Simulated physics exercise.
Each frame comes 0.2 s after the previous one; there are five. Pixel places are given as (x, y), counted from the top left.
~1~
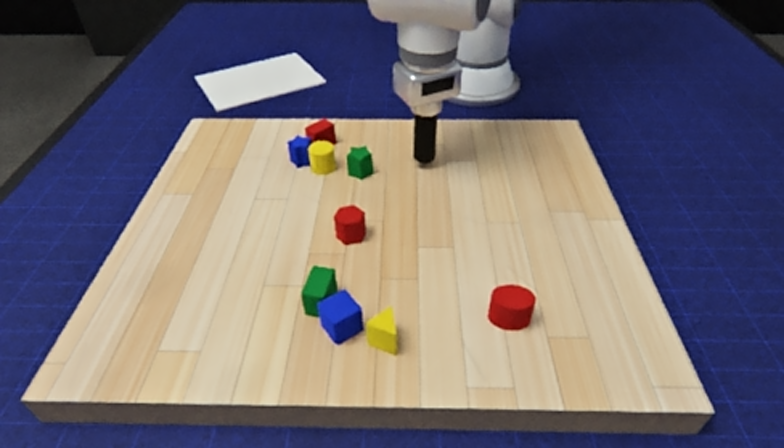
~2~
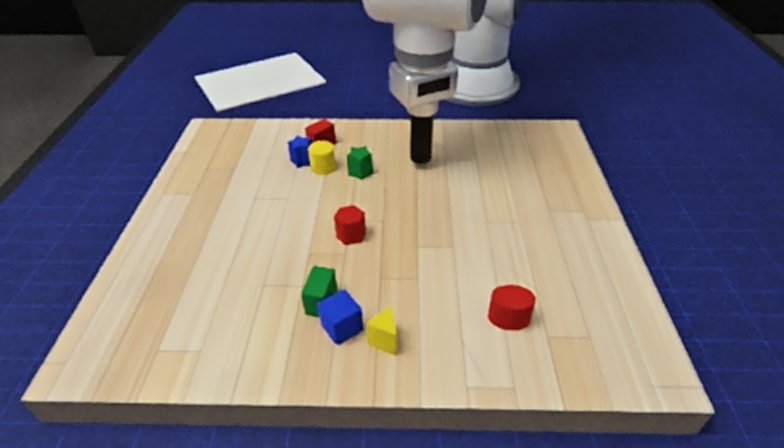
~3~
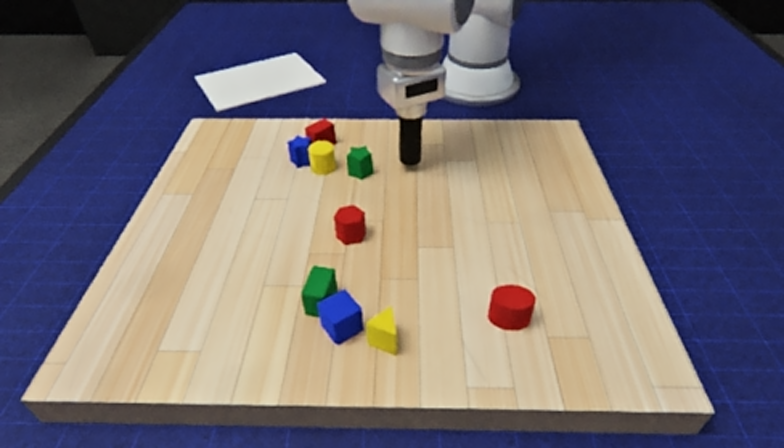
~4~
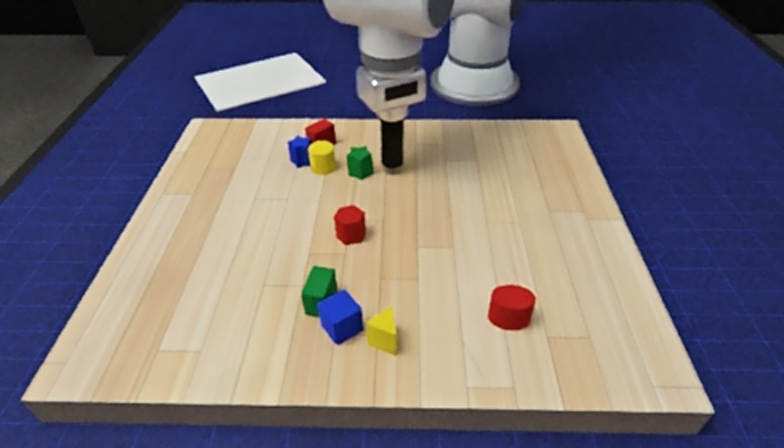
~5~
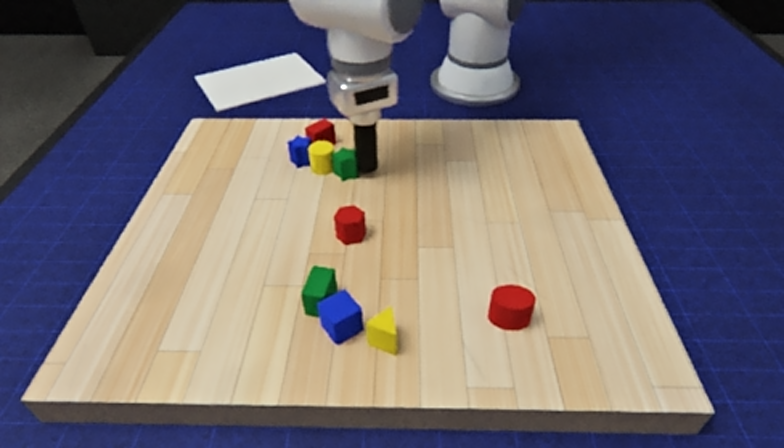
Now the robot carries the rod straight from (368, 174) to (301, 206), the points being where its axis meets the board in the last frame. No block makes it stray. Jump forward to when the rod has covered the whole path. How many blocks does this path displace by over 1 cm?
There will be one block displaced.
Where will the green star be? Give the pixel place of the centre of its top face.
The green star ends near (317, 161).
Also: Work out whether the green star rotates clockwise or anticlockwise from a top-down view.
It ends up turned clockwise.
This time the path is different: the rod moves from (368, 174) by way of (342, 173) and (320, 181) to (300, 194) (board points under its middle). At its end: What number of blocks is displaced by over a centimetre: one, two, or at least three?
Answer: Three or more.
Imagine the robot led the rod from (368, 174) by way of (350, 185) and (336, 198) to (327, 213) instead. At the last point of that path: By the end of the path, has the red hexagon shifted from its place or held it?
It keeps its position.
The first path, step by step. One third of the way, rod at (345, 177); blue star at (298, 140); yellow disc at (318, 147); green star at (326, 158), turned 25° clockwise.
Two thirds of the way, rod at (323, 187); blue star at (297, 140); yellow disc at (318, 147); green star at (317, 161), turned 60° clockwise.
At the end, rod at (300, 198); blue star at (297, 140); yellow disc at (318, 147); green star at (317, 161), turned 60° clockwise; red hexagon still.
